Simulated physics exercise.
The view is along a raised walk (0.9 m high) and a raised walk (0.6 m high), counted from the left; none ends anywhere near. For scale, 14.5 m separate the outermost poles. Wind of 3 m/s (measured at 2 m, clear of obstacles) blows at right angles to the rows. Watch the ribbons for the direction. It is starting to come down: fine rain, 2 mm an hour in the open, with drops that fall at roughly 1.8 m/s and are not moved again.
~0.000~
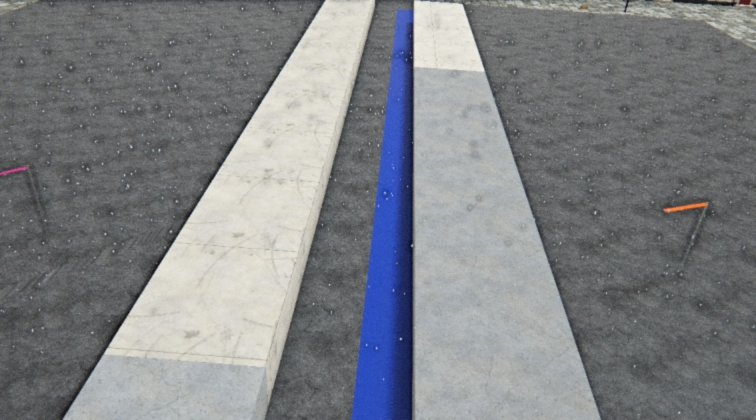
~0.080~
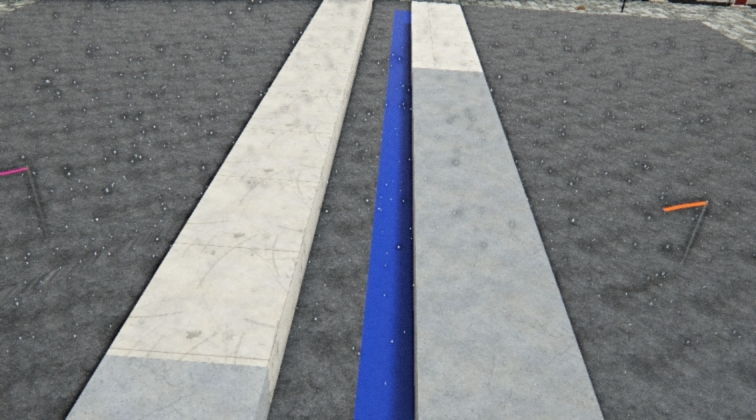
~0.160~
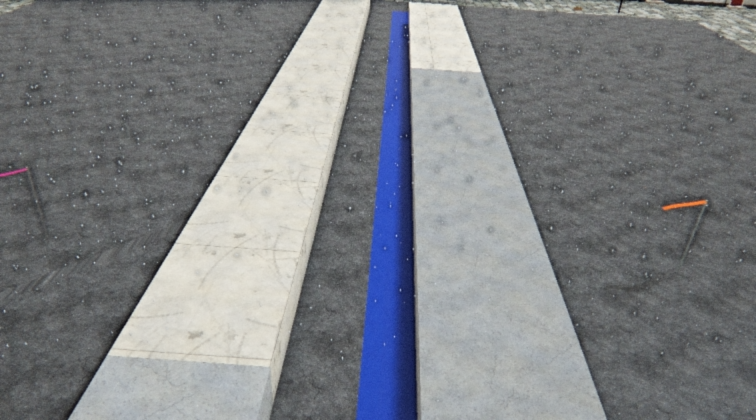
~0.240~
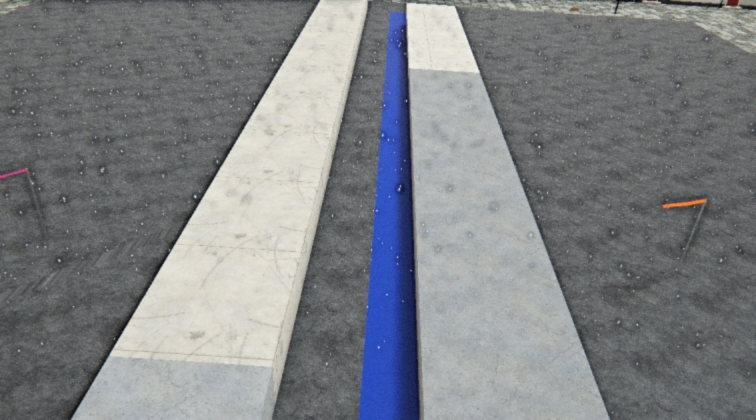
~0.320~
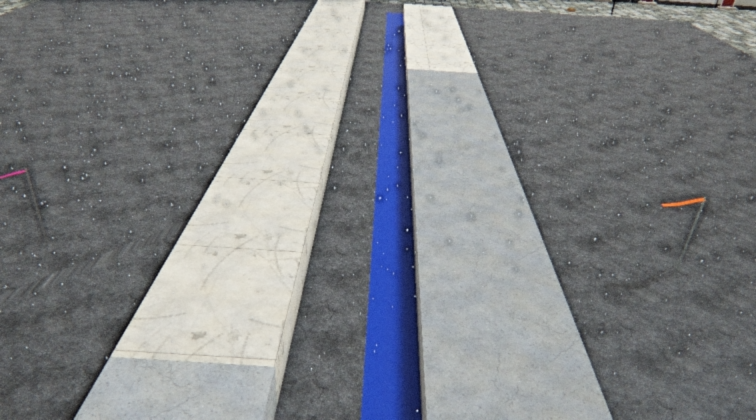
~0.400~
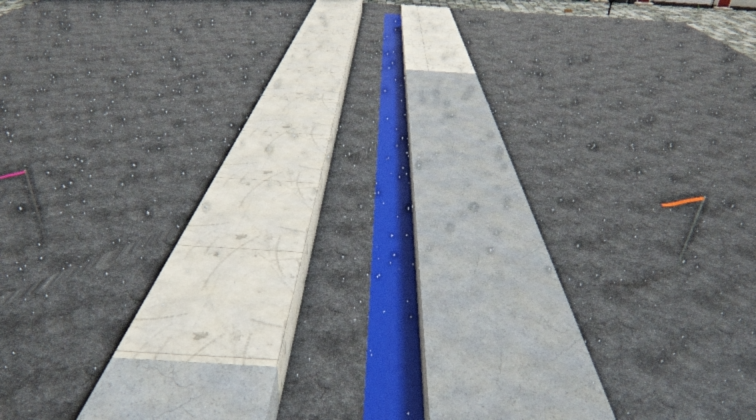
Between two pale raised walks with grey sections, a blue strip runs along dark, rippled ground as fine drops speckle the view; the pink and orange ribbons on either side stay stretched leftward, and the walks shift very slightly.
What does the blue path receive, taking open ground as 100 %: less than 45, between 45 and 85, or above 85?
The amount there is from 45 to 85 % of the open one.
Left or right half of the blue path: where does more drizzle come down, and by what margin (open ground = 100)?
The left half, by about 45 points.
After 10 minutes open ground has 0.3 mm and the blue path 0.2 mm.
After 30 minutes open ground has 1.0 mm and the blue path 0.7 mm.
After 60 minutes open ground has 2.0 mm and the blue path 1.4 mm, so the blue path has 72 % of the open amount; the left half of it has 94 %, the right half 50 %.
